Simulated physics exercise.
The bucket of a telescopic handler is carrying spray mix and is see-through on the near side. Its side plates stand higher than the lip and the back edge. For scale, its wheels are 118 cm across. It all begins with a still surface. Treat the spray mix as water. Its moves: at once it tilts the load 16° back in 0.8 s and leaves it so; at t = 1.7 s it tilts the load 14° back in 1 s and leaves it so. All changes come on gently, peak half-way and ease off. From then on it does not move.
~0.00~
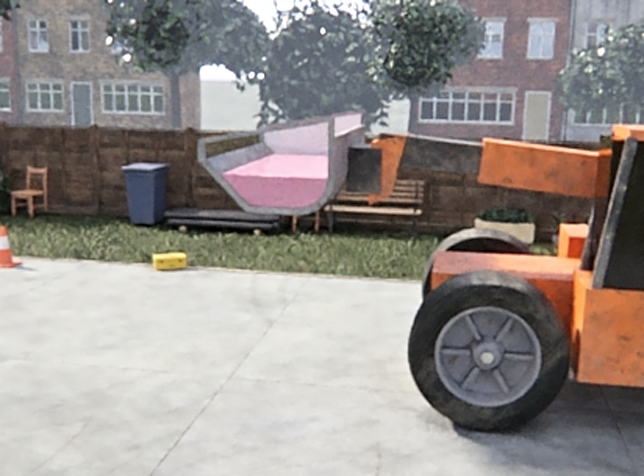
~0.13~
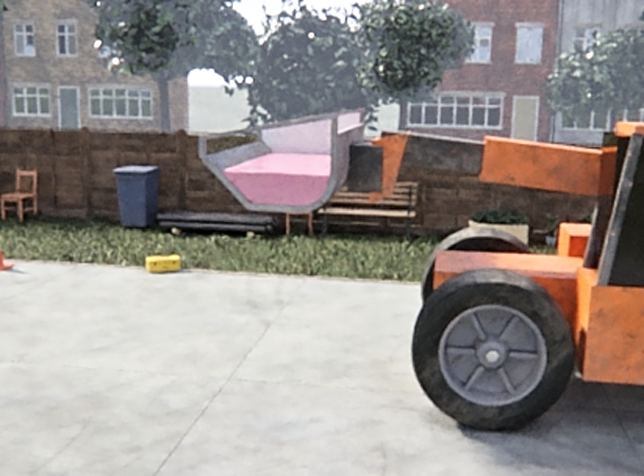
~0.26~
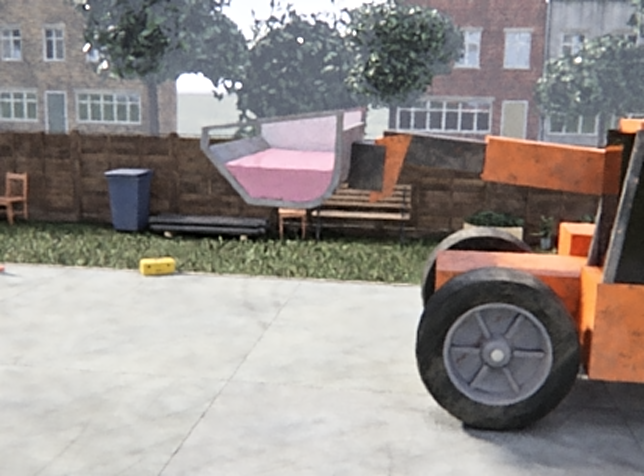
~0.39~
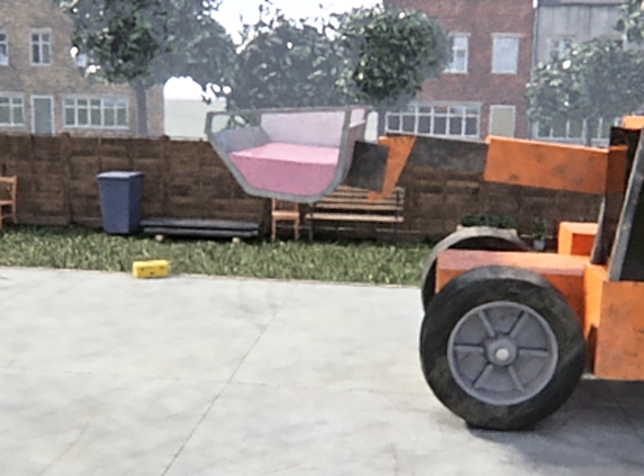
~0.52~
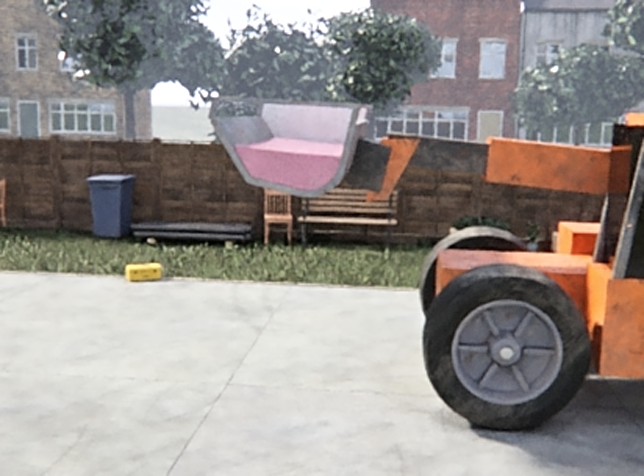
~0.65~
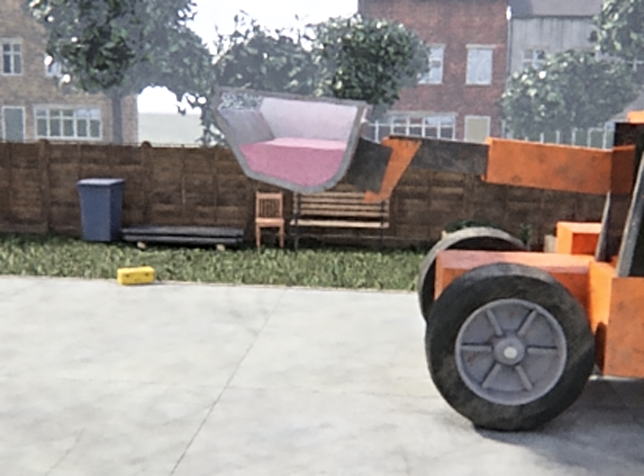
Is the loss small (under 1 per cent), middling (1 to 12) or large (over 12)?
The loss is small.
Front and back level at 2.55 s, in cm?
About 12 cm in front and 42 cm behind.
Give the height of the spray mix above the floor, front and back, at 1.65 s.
About 20 cm in front and 28 cm behind.
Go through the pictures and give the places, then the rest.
The first frame shows it reaches (252, 176) at the front; it reaches (318, 179) at the back; the lip is at (206, 159); the front is on the left.
The second frame shows it reaches (253, 173) at the front; it reaches (320, 176) at the back.
The third frame shows it reaches (255, 167) at the front; it reaches (323, 171) at the back; it has turned 3° nose up.
The fourth frame shows it reaches (258, 158) at the front; it reaches (327, 164) at the back; it has turned 8° nose up.
The fifth frame shows it reaches (260, 149) at the front; it reaches (330, 157) at the back; it has turned 13° nose up.
The sixth frame shows it reaches (261, 145) at the front; it reaches (334, 150) at the back; it has turned 16° nose up; the lip is at (218, 109).
After 1.65 s the bucket is at 16° back, the surface stands 28 cm at the back and 21 cm at the front; all of it is still inside.
After 2.55 s the bucket is at 30° back, the surface stands 42 cm at the back and 13 cm at the front; all of it is still inside.
After 3.50 s the bucket is at 31° back, the surface stands 41 cm at the back and 12 cm at the front; all of it is still inside.
After 5.59 s all of it is still inside.
